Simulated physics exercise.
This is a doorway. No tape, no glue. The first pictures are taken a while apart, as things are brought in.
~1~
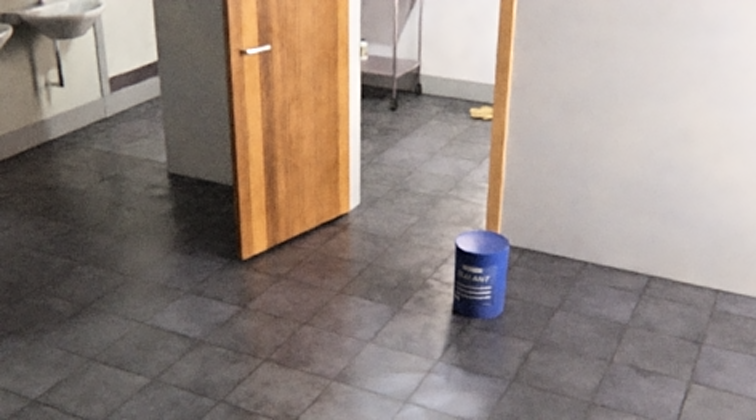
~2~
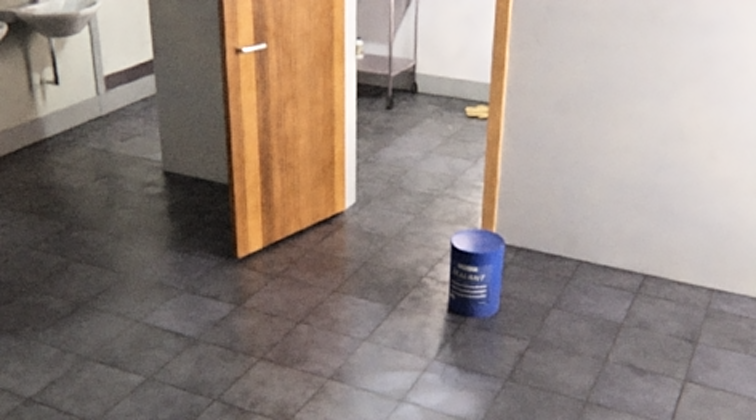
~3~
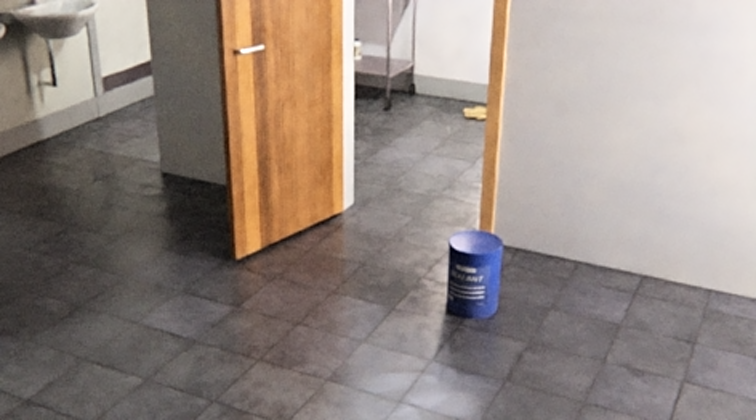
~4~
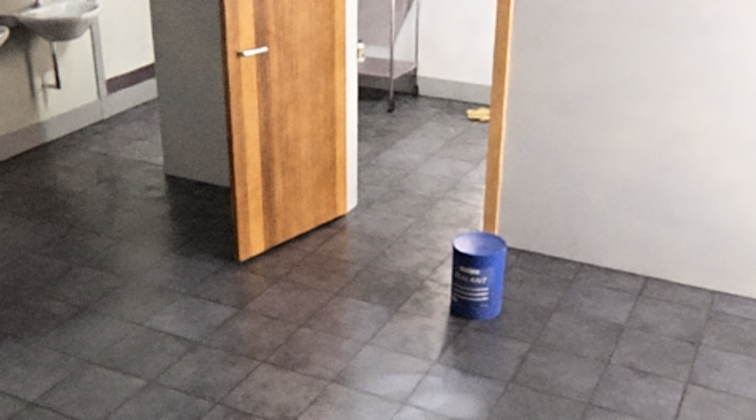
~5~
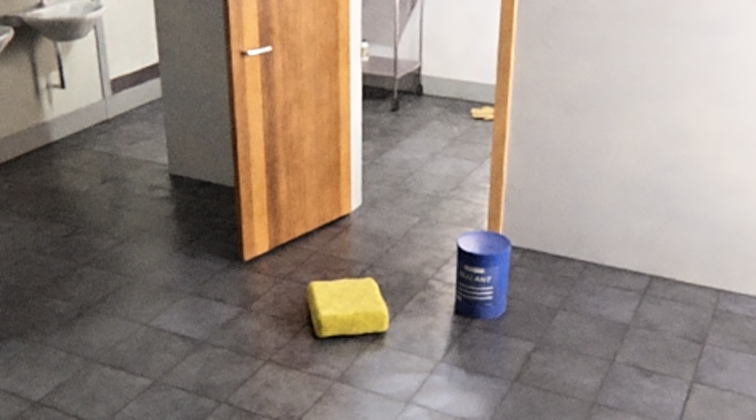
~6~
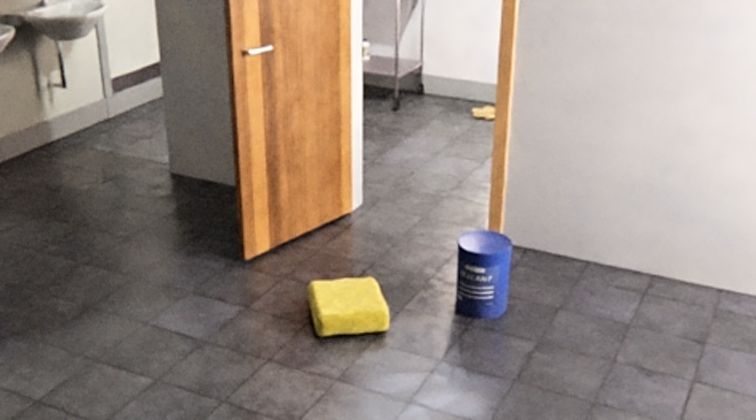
In a tiled doorway, a yellow cushion appears left of a blue pail; the door stays still.
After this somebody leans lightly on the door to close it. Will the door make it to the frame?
It shuts.
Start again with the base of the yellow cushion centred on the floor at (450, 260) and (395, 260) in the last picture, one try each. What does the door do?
In the first case it stops short; in the second case it is blocked.
Then, 0.70 s on from there, door at 80°.
Then, 1.10 s on from there, door at 50°.
Then, 1.50 s on from there, door at 14°.
In the end, door at 0°; both unmoved. At the end, from the last picture's camera, yellow cushion near (348, 306).
